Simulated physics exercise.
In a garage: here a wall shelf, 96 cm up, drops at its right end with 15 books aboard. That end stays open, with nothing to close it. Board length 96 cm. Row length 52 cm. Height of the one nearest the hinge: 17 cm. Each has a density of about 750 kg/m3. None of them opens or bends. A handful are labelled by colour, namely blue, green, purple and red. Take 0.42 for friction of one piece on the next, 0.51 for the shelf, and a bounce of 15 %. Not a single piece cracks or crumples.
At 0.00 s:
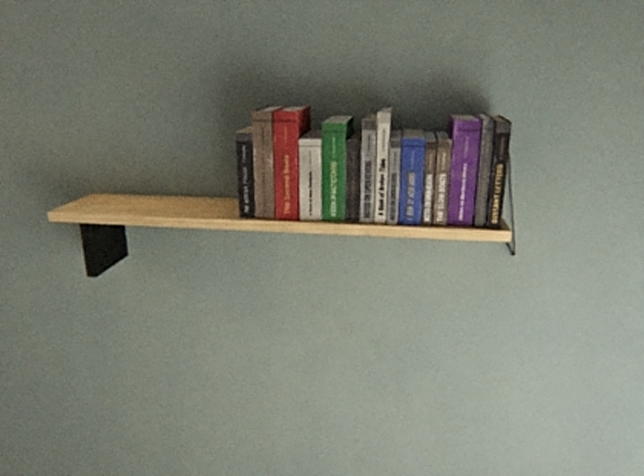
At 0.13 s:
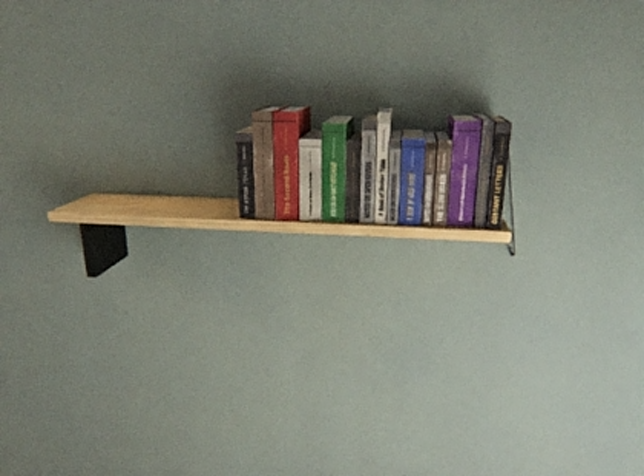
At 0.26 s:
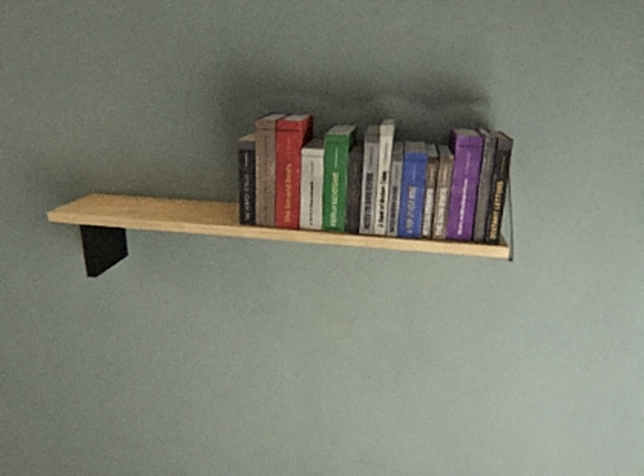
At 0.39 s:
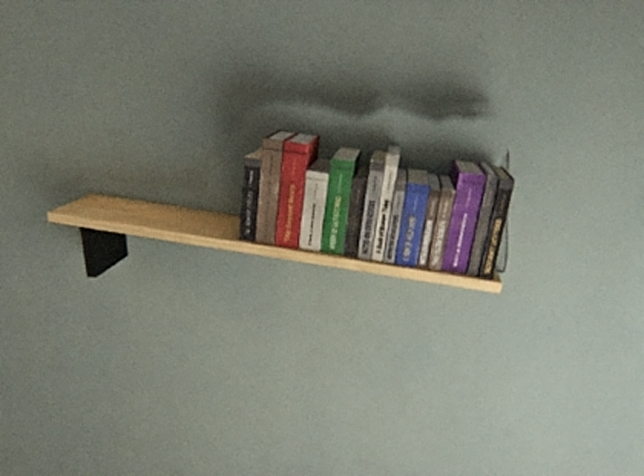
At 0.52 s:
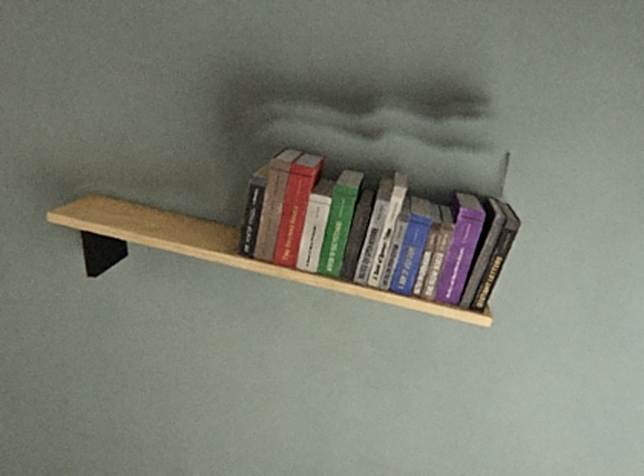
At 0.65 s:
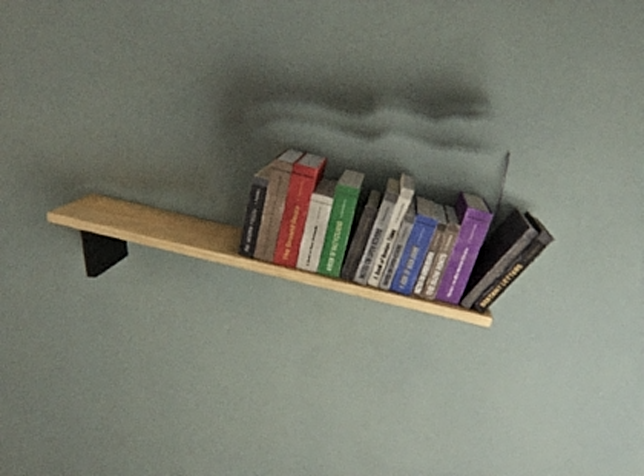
Against a plain grey-green wall, a pale wooden shelf is seen from the front by a still camera. A row of books fills its right half, dark, grey and white ones mixed with red, green, blue and purple, above a black bracket at the left. The shelf's right end swings down into a slope, the books ride with it, and the rightmost dark ones lean outward to the right.
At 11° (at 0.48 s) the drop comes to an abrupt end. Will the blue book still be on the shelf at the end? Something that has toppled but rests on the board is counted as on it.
Yes.
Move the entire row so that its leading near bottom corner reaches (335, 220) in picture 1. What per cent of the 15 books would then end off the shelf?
The share would be 0 %.
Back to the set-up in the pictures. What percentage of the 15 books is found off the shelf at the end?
Share: Approx. 20 %.
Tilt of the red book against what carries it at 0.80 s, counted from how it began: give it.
Angle from initial pose, roughly 5 deg - estimate.
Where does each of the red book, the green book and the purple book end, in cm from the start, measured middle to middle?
Roughly red 10 cm, green 10 cm, purple 110 cm.
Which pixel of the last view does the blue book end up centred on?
At about (447, 262).
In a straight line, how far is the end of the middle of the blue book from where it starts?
About 20 cm.
Around 0.80 s, none of the 15 books off the shelf, 14 disturbed; blue book tipped 19°; purple book tipped 19°.
Around 0.98 s, 2 of the 15 books off the shelf; blue book tipped 30°; purple book tipped 63°.
Around 1.26 s, 3 of the 15 books off the shelf; blue book tipped 61°; purple book tipped 70°, 51 cm lower.
Finally (1.7 s), 3 of the 15 books off the shelf; blue book tipped 60°; purple book on its side; green book tipped 14°. Seen by the last camera, middles, blue book near (447, 262).
